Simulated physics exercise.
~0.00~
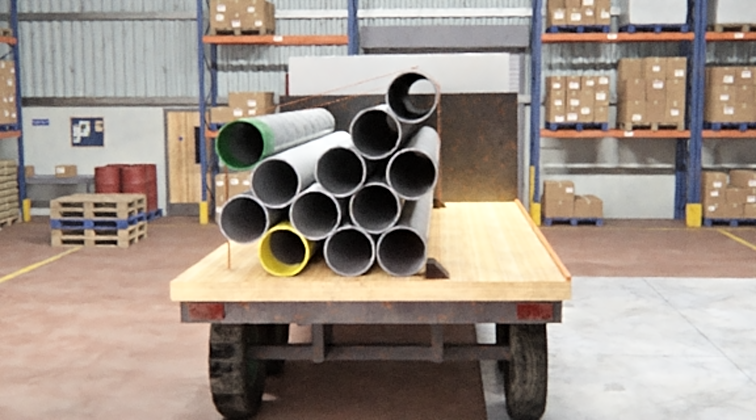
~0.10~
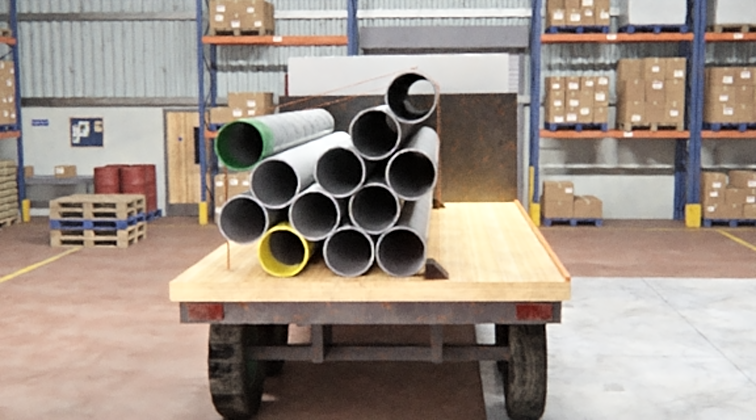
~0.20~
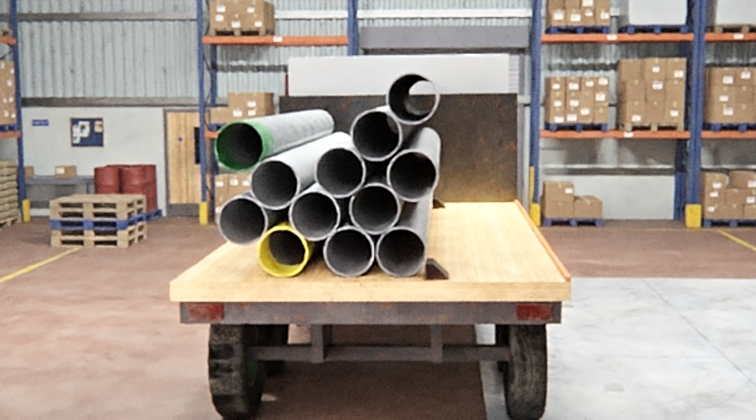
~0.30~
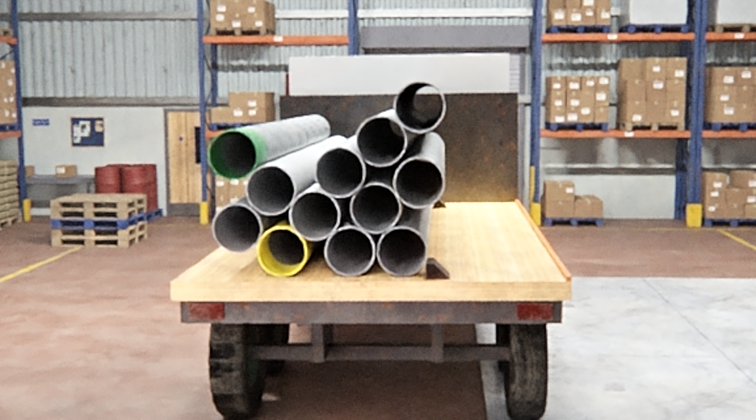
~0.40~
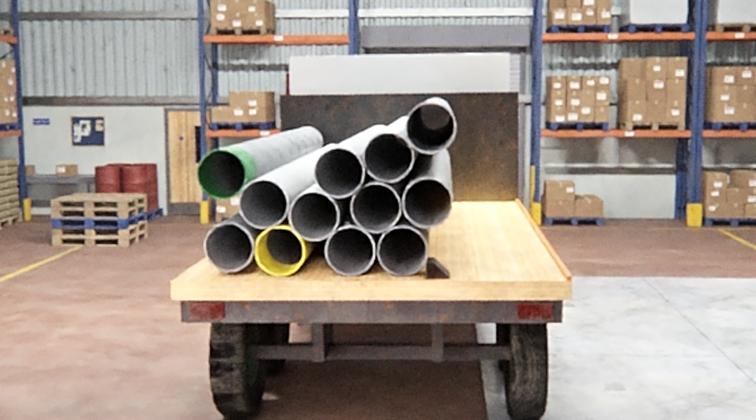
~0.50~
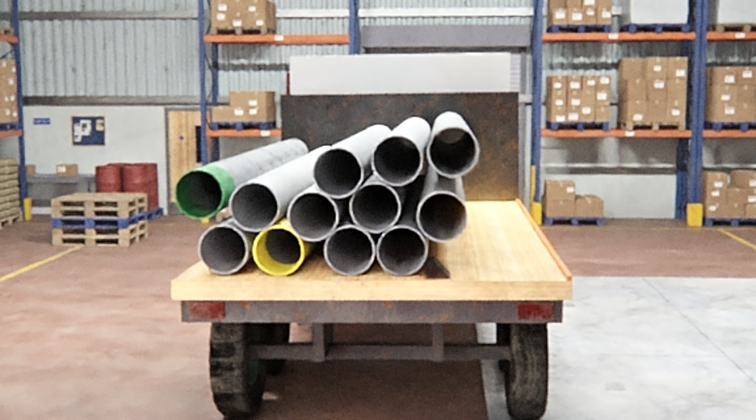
In a warehouse, straps vanish from stacked pipes on a flatbed, and the pile spreads sideways.
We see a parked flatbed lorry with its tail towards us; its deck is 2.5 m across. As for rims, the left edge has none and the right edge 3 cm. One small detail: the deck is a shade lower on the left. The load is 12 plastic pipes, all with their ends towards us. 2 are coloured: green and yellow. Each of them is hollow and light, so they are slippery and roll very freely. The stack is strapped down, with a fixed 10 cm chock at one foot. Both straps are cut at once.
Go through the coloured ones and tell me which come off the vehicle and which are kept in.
Green: It gets away. Yellow: It gets away.
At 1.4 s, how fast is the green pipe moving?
Estimate: Some 1.0 m/s.
After 1.4 s, green is on the ground to the left; yellow is on the deck, 30 cm from the left edge, rolling left; 3 of 12 are off.
After 2.5 s, green is down on the left; yellow is dropping off the left side; 6 of 12 are off.
At the end (8.9 s), green is on the ground to the left; yellow is on the ground to the left; 9 of 12 are off.
